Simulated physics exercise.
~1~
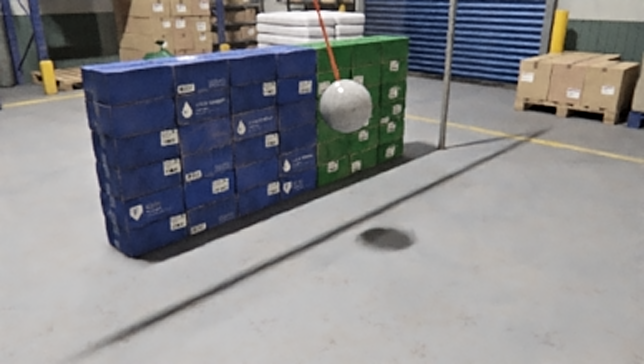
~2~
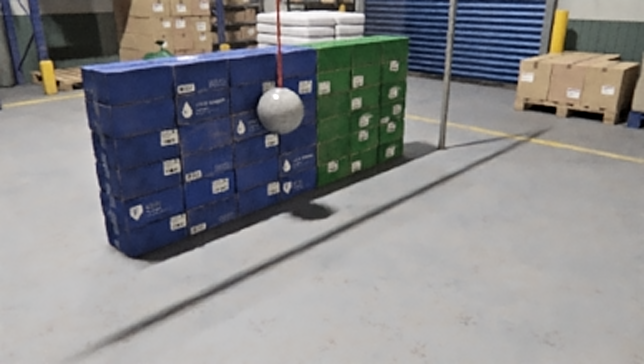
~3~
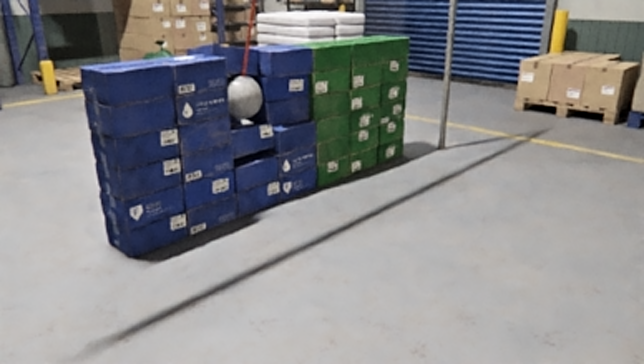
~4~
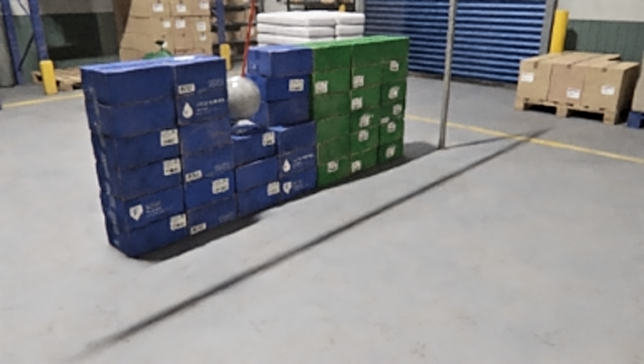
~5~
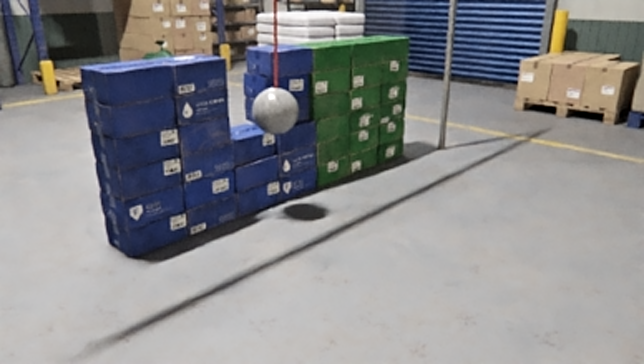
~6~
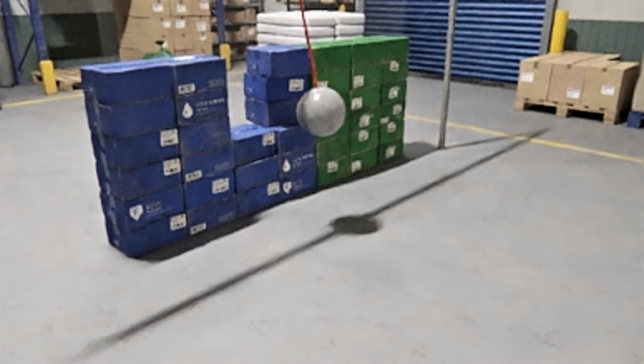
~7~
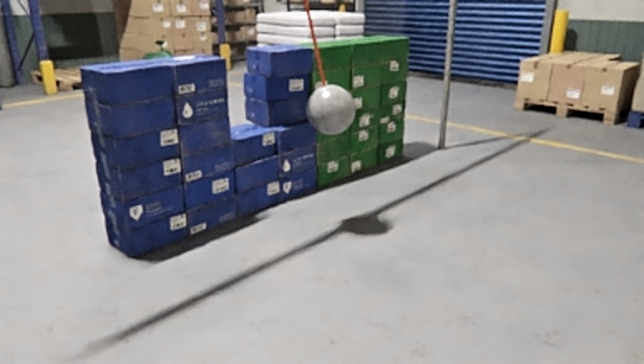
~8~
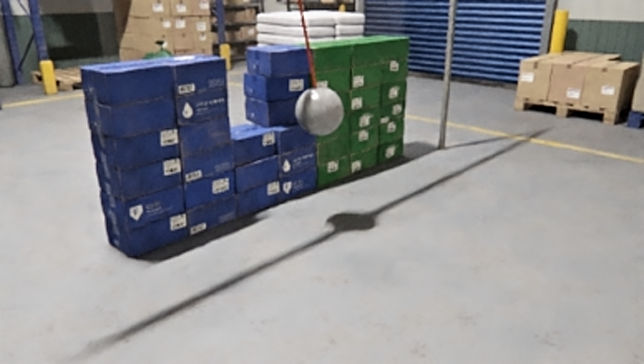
A wall of blue and green parcels stood on a warehouse floor as a hanging stone ball swung into its blue part, knocking a few parcels out and leaving a gap at the top, then swung back out in front while the rest stayed standing.
